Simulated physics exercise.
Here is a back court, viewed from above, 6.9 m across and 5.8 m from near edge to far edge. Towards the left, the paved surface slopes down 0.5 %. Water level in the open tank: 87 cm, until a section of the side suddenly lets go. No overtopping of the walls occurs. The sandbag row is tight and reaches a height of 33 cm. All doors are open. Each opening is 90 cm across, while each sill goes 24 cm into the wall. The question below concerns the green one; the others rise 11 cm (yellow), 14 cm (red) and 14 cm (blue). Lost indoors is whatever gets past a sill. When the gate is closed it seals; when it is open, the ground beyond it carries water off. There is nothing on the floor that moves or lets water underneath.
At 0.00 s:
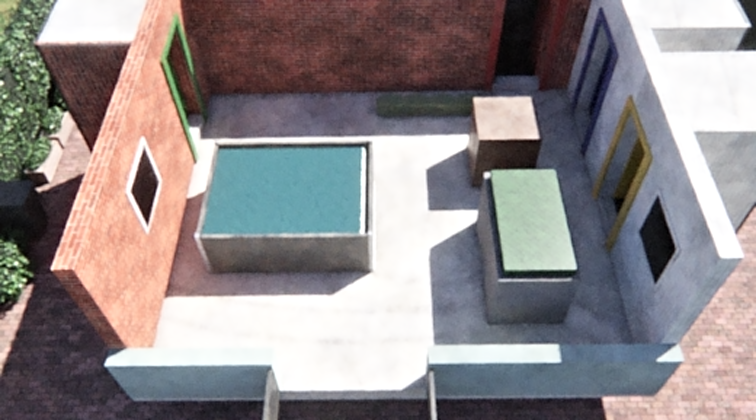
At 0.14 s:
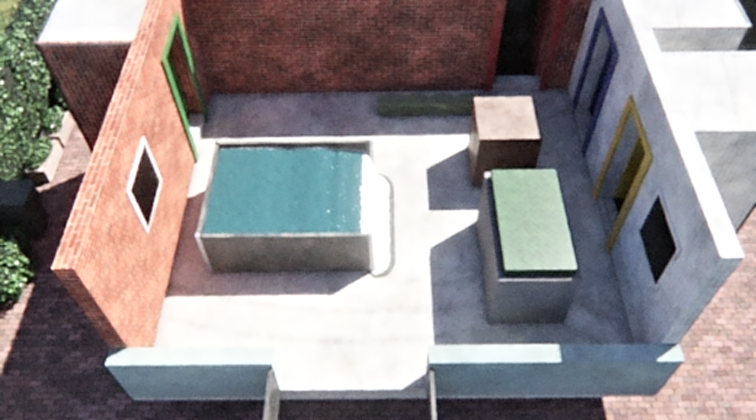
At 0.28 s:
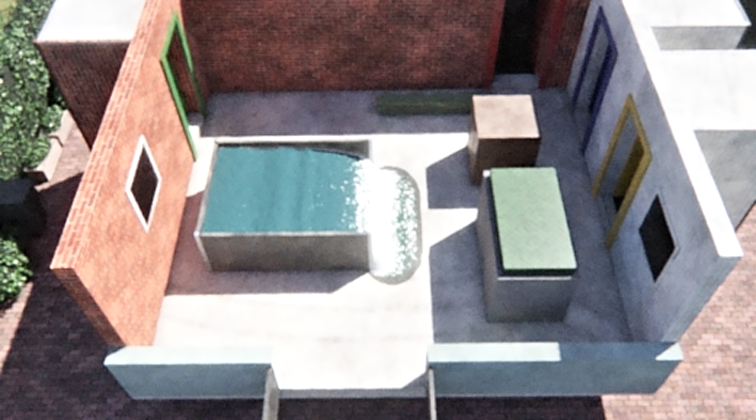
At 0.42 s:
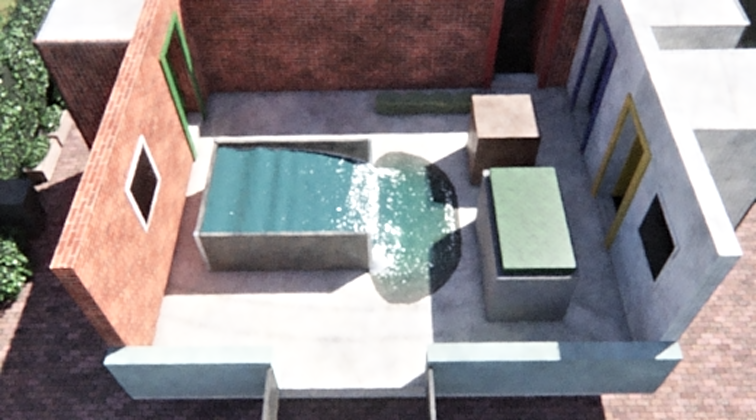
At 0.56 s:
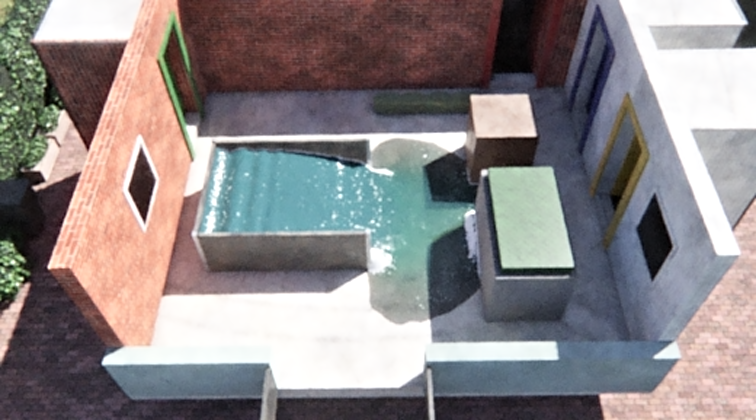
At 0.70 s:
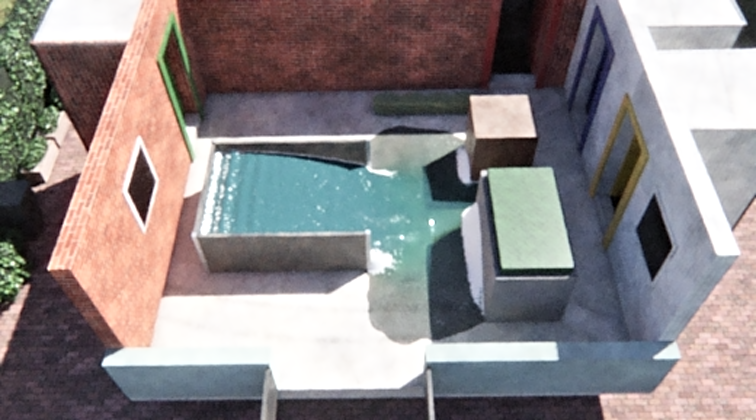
A walled back court with a pale paved floor is seen from above, its brick and pale grey walls holding a green-framed door at left and blue and yellow ones at right. An open tank of teal water stands left of centre, with a brown box and a green-topped block to its right. Water pours from the tank's right side, spreads foaming across the paving and reaches the block, while the tank's level lowers slightly and the view stays still.
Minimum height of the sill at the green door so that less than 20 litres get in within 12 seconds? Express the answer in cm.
Roughly 11 cm.
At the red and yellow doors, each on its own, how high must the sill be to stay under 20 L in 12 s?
You'd want about 12.0 centimetres at red and about 36 centimetres at yellow.
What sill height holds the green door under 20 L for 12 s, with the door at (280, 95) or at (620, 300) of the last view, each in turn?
About 10.5 cm, then about 17 cm.
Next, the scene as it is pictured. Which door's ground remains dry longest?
Last comes the green one.
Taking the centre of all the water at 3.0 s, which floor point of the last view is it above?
Centre of mass: About (425, 220) px.
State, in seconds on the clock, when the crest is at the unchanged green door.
It peaks at about 9.5 s.
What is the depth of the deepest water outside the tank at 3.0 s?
34 cm.
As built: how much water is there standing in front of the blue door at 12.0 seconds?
Lab note: Depth approx. 7.5 cm.
After 1.4 s water covers 30 % of the floor, deepest (54 cm) near (465, 234); it has not reached the green door.
After 3.0 s water covers 70 % of the floor, deepest (34 cm) near (466, 358); it has not reached the green door.
After 12.0 s water covers 95 % of the floor, deepest (16 cm) near (338, 92); 13 cm at the green door, 0 litres in over its 21 cm sill.
At the green door as built, the water arrived by 3.8 s and peaked near 16 cm at 9.6 s.
With a sill of 10 cm, 34 litres would have come in within the 12 s; with 13.5 cm, 4 litres. So under 20 litres takes about 11 cm.
